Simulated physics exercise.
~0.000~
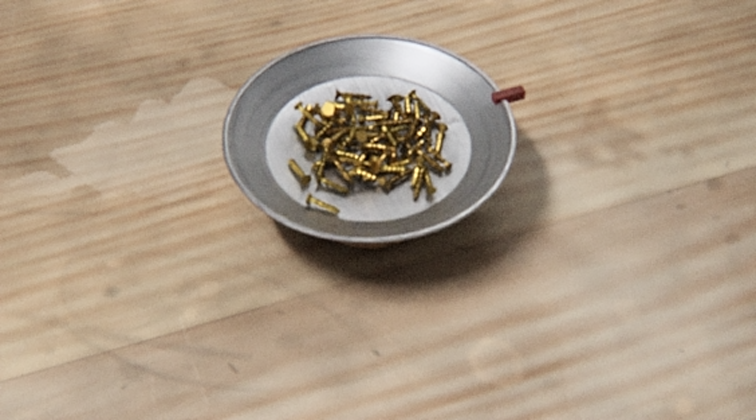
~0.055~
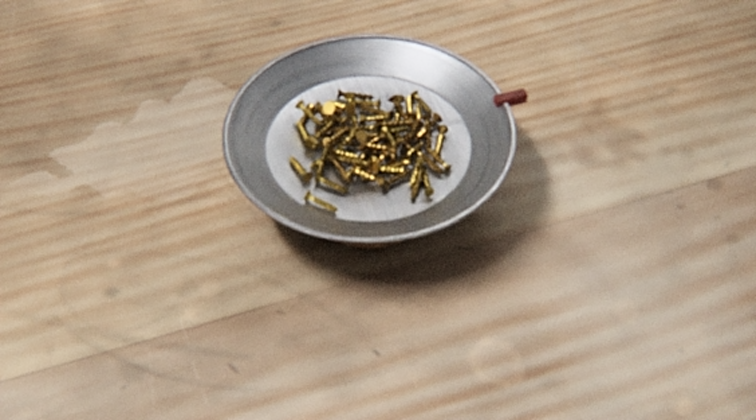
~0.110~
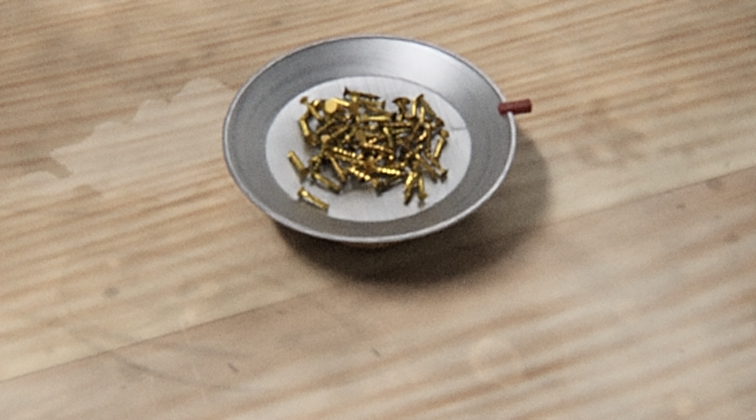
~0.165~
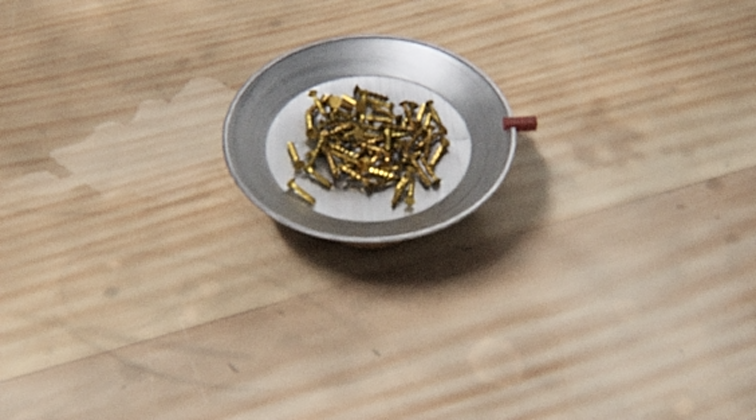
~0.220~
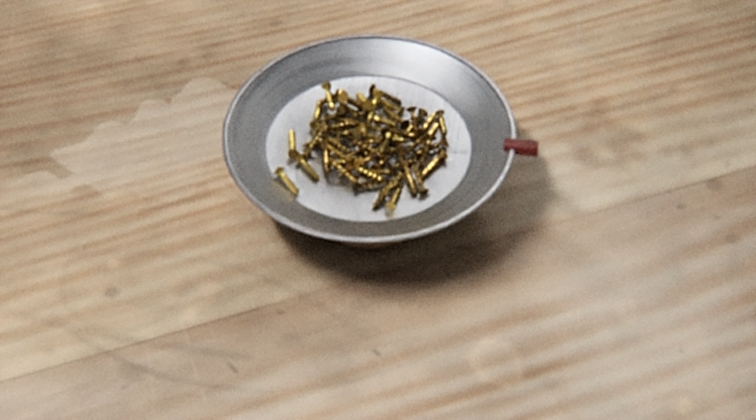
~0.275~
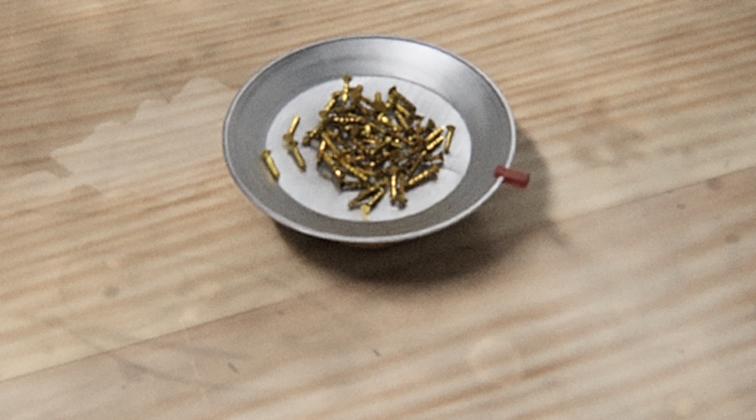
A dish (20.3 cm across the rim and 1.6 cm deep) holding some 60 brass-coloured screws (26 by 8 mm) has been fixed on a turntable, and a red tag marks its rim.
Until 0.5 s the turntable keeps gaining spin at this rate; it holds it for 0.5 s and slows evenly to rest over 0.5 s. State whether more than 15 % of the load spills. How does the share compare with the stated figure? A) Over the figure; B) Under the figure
Over the figure.
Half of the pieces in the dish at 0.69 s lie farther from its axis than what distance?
About 5.5 centimetres.
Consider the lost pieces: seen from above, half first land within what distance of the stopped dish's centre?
That would be roughly 18 cm.
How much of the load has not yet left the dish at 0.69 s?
Roughly 85 percent of the load.
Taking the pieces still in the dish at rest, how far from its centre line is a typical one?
Roughly 4.5 cm.
After 0.69 s, dish 85 %, in the air 15 %; middle of the pieces not yet landed near (365, 133).
After 1.03 s, fallen behind where it stops 10 %, fallen in front of where it stops 10 %, fallen right of where it stops 5 %, dish 60 %, in the air 5 %; middle of the pieces not yet landed near (382, 140).
After 1.35 s, fallen behind where it stops 15 %, fallen in front of where it stops 15 %, fallen right of where it stops 5 %, dish 55 %, fallen left of where it stops 10 %; middle of the pieces not yet landed near (380, 153).
After 1.65 s, fallen behind where it stops 15 %, fallen in front of where it stops 15 %, fallen right of where it stops 5 %, dish 55 %, fallen left of where it stops 10 %; middle of the pieces not yet landed near (379, 147).
In the end, at 2.2 s, fallen behind where it stops 15 %, fallen in front of where it stops 15 %, fallen right of where it stops 5 %, dish 55 %, fallen left of where it stops 10 %.
